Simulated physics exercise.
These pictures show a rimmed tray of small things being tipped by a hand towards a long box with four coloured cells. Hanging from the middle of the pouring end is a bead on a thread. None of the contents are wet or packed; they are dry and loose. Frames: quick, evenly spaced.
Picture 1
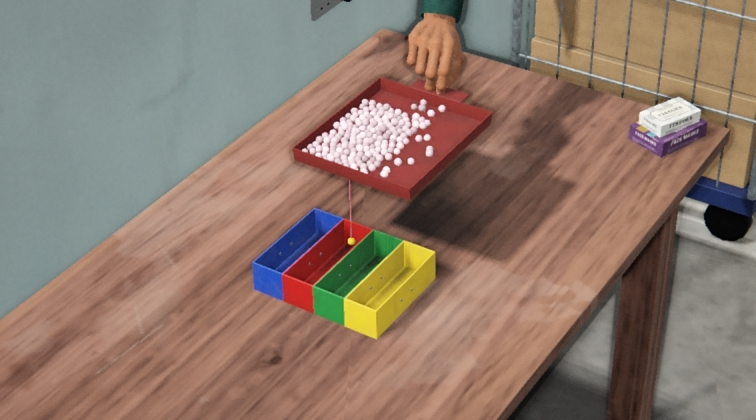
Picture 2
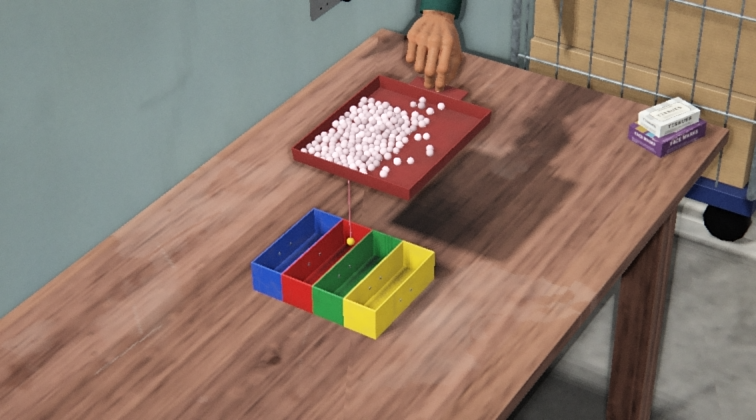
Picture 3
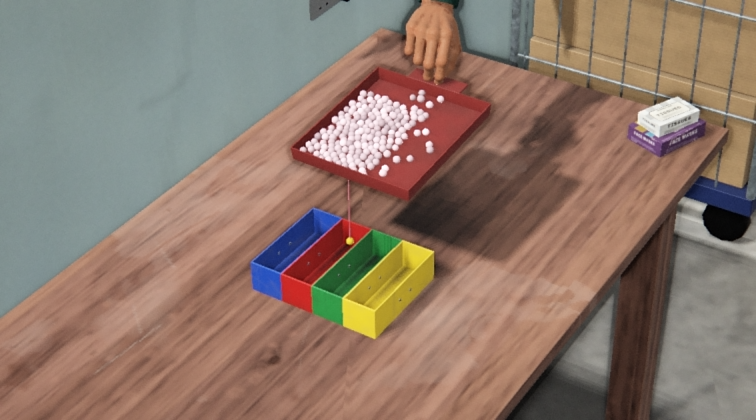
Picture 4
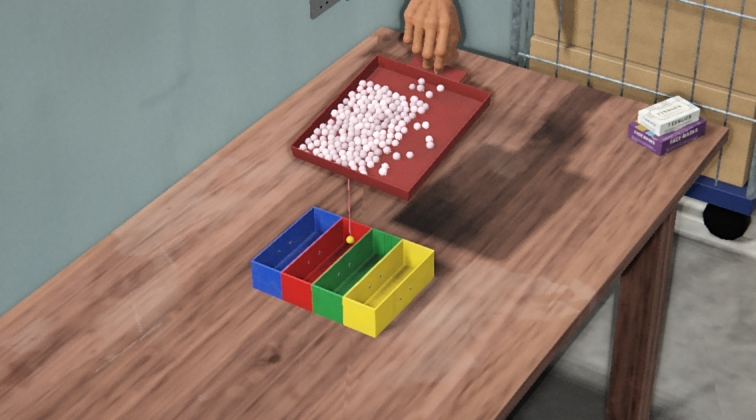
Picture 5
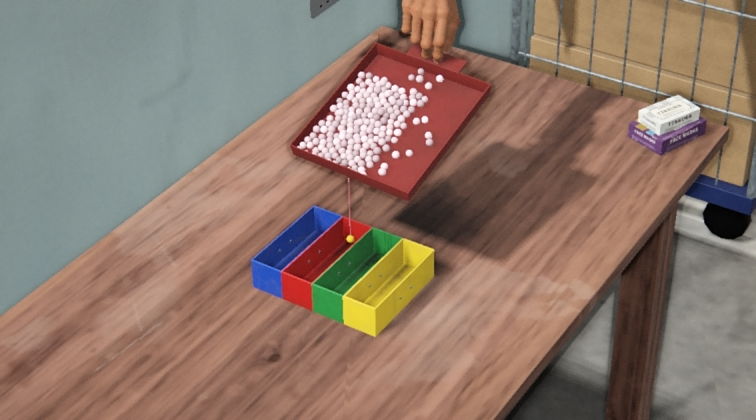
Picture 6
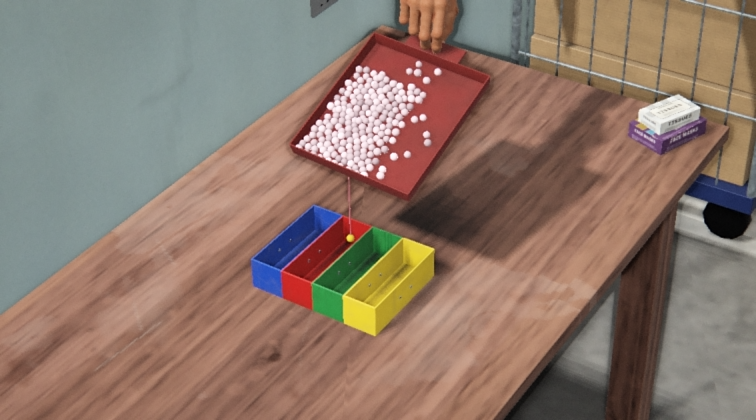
A red rimmed tray of small pale beads, held at its far edge by a hand, tilts gradually more steeply toward a box with blue, red, green and yellow cells, while a yellow bead hangs on a thread below.
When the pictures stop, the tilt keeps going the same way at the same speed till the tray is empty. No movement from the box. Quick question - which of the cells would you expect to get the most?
I would expect the yellow cell to get the most.
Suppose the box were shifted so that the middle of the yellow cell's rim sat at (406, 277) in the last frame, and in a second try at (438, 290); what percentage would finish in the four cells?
You'd get about 90 per cent first and about 90 per cent second.
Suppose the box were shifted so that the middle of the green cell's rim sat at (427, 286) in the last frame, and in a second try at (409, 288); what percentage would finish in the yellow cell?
Roughly 0% first, roughly 0% second.
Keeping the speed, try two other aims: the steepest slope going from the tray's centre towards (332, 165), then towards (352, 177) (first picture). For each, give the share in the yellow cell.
I'd say roughly 0 percent with the first slope, 20 percent with the other.
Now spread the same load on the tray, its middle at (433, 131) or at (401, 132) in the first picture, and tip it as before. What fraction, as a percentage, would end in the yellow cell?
Around 50 percent the first time and around 50 percent the second time.
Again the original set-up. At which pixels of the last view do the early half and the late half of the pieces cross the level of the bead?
I'd put it at roughly (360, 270), and after that at roughly (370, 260).
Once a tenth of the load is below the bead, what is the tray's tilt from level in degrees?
About 95° of tilt.
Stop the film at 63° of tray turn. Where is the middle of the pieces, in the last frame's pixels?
I'd mark the middle close to (362, 152).
Shortly afterwards, tray tipped steeply; all but a few on the tray; only a few falling or outside the box.
Next, tray tipped past a quarter turn; near a third on the tray; a little in the yellow cell; a little in the green cell; only a few in the red cell; only a few in the blue cell; near a third falling or outside the box.
Some moments later, tray tipped past a quarter turn; near half in the yellow cell; near a third in the green cell; a little in the red cell; only a few in the blue cell; a little falling or outside the box.
In the end, tray tipped past a quarter turn; near half in the yellow cell; near a third in the green cell; a little in the red cell; only a few in the blue cell; a little outside the box.
